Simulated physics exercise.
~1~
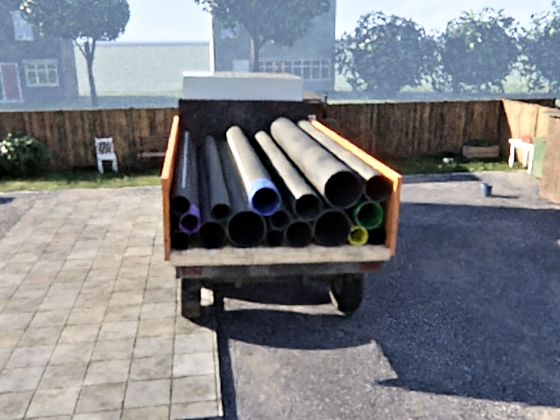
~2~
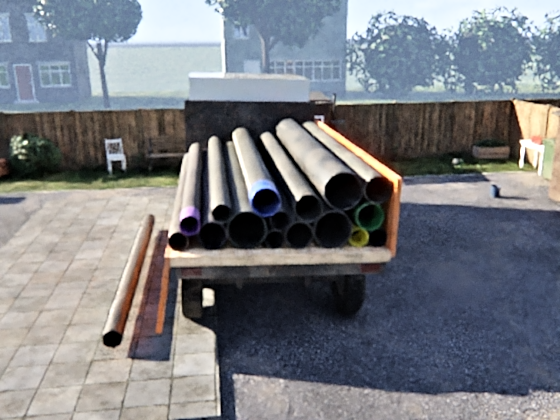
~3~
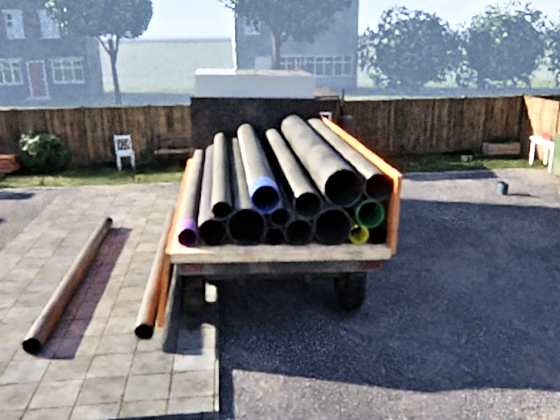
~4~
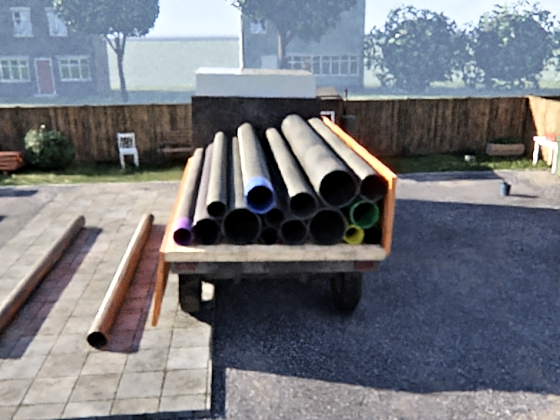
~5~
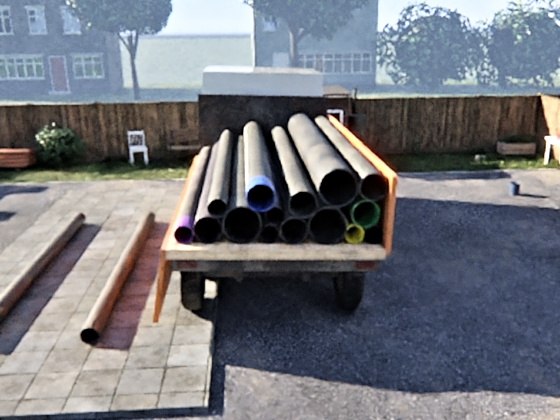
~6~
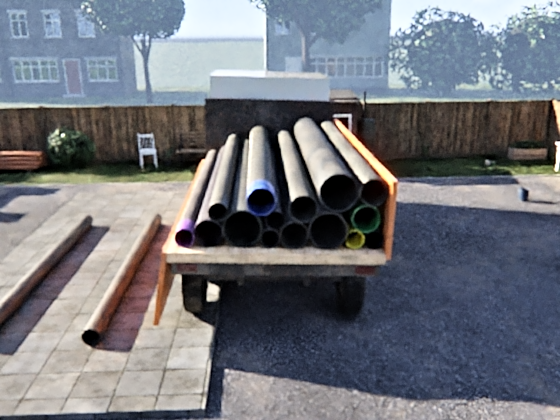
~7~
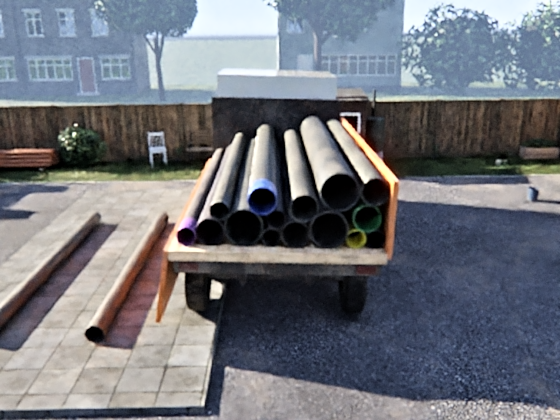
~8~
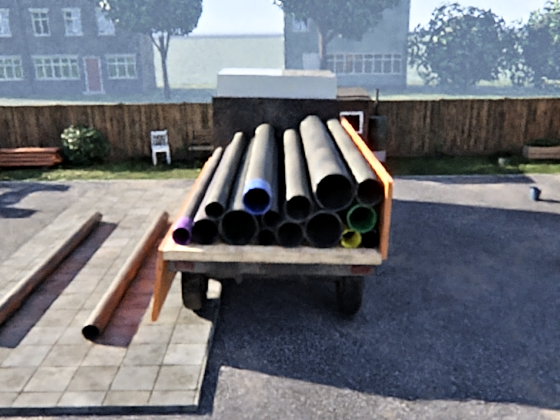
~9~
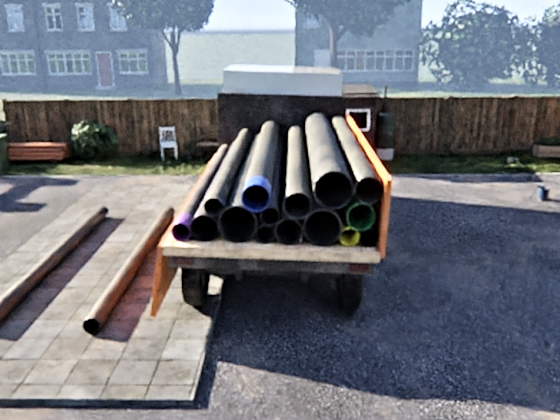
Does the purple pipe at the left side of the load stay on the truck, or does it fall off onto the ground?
It stays on the truck. The purple pipe shifts a little as the side drops but comes to rest on the deck, and the blue, green and yellow ones stay aboard too.
Flatbed truck loaded with dark pipes dropping its left side panel, two pipes tumbling onto the paving while the rest stay aboard.
